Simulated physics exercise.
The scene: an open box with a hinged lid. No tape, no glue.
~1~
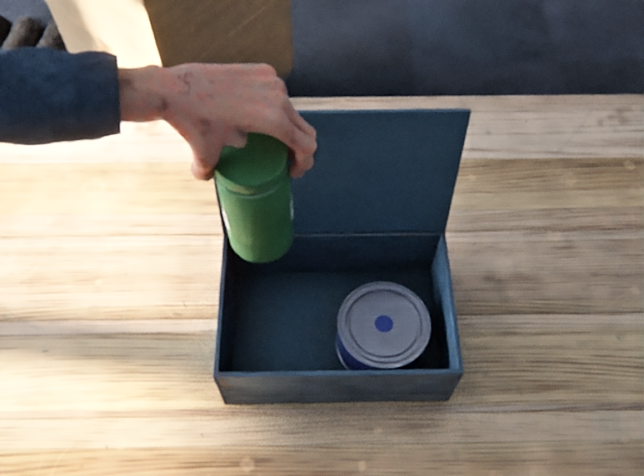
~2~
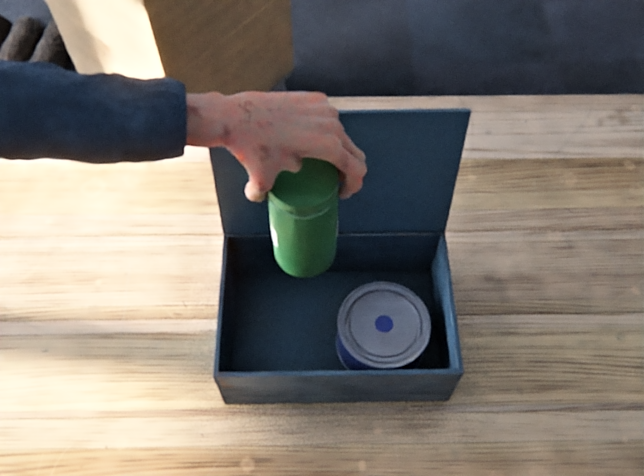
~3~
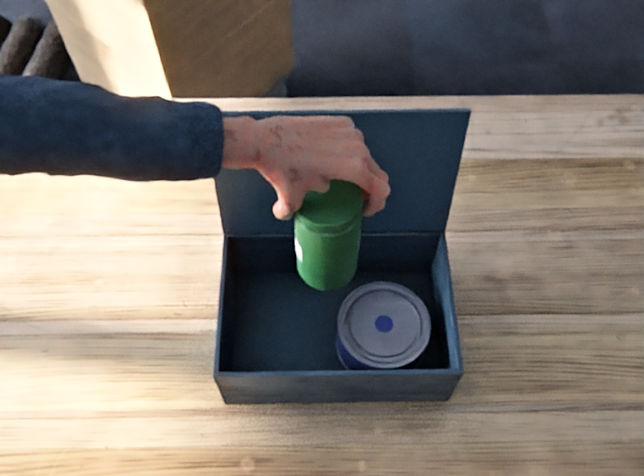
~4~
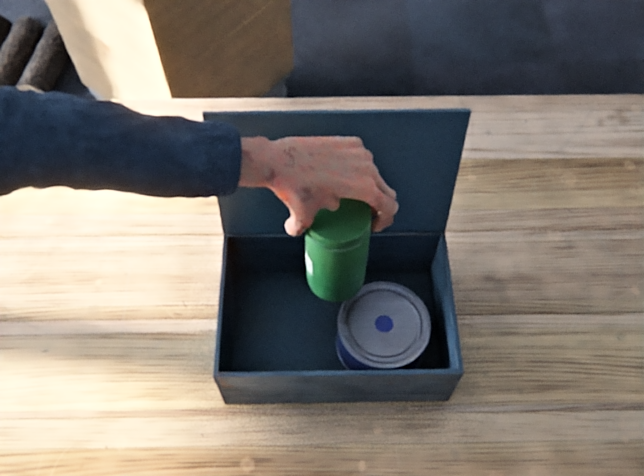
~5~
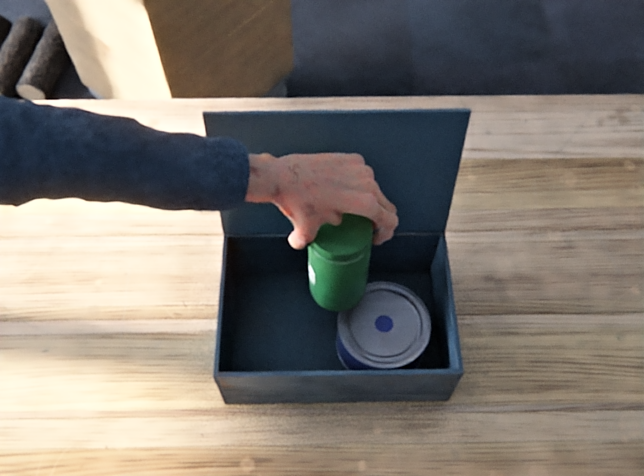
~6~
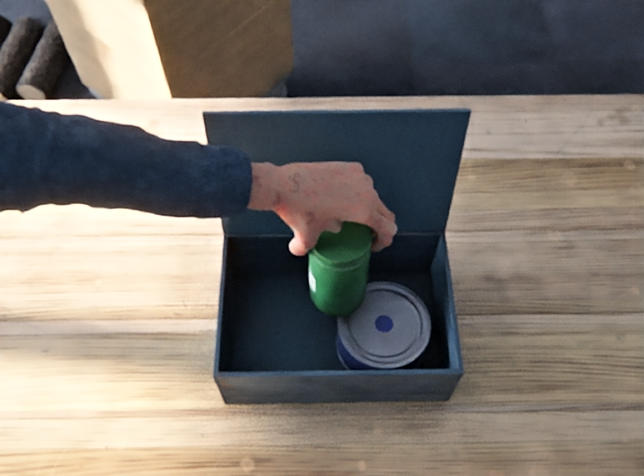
In an open blue box with a hinged lid, a blue tub sat still while a hand moved a green jar rightward and down into the box beside it, still gripping the jar.
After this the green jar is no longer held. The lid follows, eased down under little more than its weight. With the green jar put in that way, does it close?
Here the lid closes.
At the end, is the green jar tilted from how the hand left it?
It ends up tilted.
Then, 1.10 s after the last picture, lid starting down; green jar on its side near (292, 292).
Then, 1.80 s after the last picture, lid 36° above the rim; green jar on its side near (292, 293).
At rest, lid shut; tipped over in the box, green jar; blue tub in place. Seen from the same camera at the end, green jar near (292, 293).
